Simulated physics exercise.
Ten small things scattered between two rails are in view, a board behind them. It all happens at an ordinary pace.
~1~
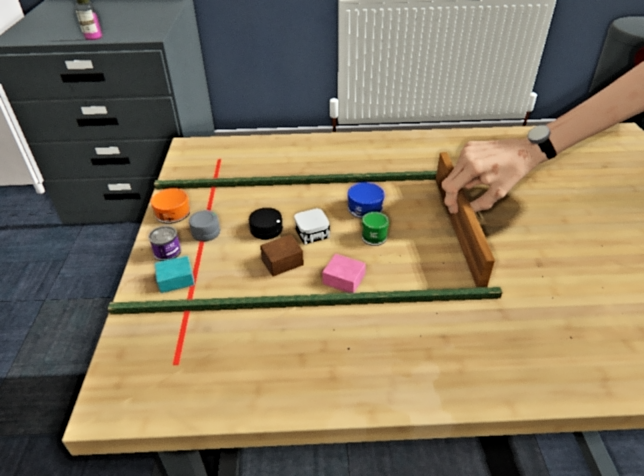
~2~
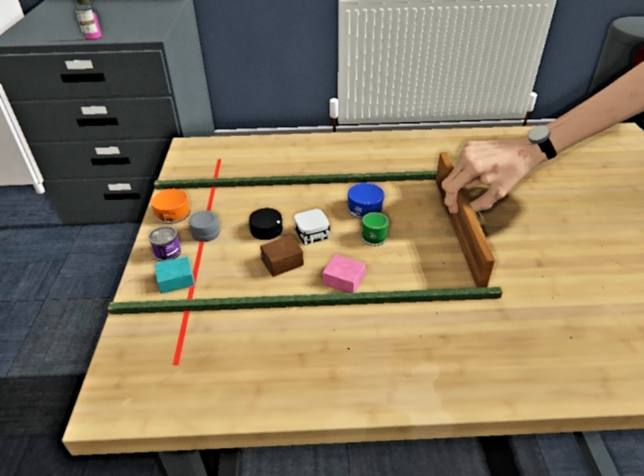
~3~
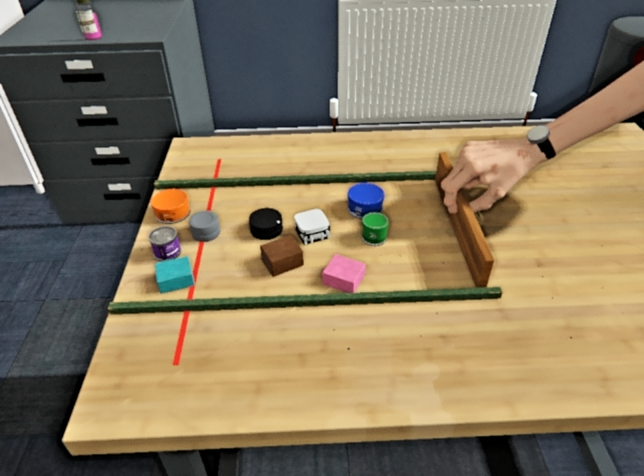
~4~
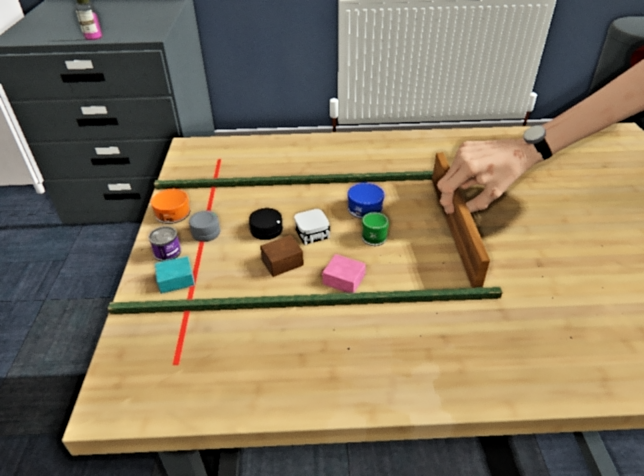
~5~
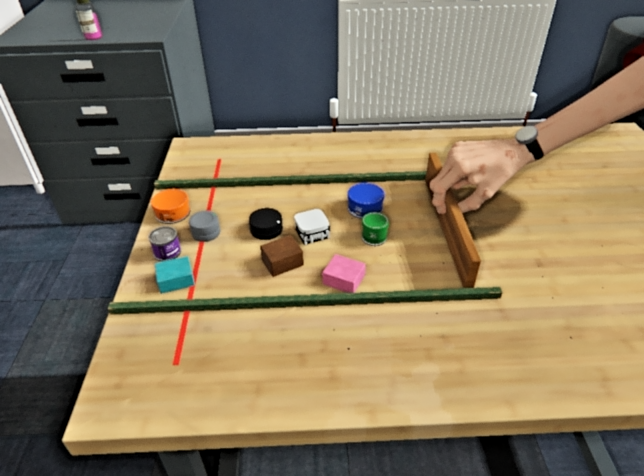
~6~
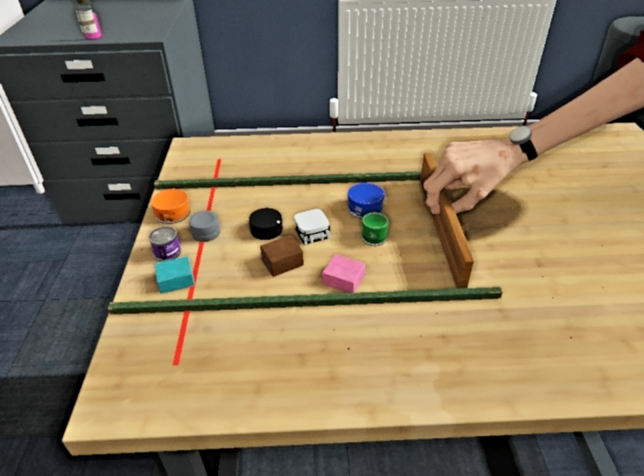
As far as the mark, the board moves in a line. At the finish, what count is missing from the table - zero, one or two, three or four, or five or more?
Missing: One or two.
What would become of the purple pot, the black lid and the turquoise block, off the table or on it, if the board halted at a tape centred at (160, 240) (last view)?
The purple pot? It does not stay. The black lid? It does not stay. The turquoise block? It does not stay.
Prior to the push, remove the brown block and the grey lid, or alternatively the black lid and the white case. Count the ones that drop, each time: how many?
0 in the first try, 0 in the second.
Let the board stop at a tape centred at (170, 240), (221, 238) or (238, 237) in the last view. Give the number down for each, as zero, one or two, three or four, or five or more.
First more than four, then zero, then none.
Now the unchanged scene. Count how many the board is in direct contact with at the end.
The number is 4.
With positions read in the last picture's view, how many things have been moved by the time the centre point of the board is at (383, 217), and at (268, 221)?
By then 2, and 7.
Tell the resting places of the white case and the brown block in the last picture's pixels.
The white case comes to rest at (179, 225), and the brown block comes to rest at (178, 258).
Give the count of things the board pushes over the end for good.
Total: 1.
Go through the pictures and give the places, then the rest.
The first picture shows orange pot (171, 206); purple pot (165, 243); turquoise block (175, 274); board (461, 214); tape (203, 239).
The second picture shows purple pot (165, 244); grey lid (205, 226).
The third picture shows turquoise block (175, 274); pink block (344, 274).
The fourth picture shows orange pot (171, 206); brown block (282, 255).
The fifth picture shows purple pot (165, 244); white case (312, 227).
The sixth picture shows orange pot (171, 206); purple pot (165, 244); turquoise block (175, 274); board (443, 215); tape (203, 239).
A little later, none off yet; orange pot at rest near (171, 206); purple pot at rest near (165, 244); turquoise block at rest near (175, 274).
When it is over, the number that fall off is one or two; down, orange pot.
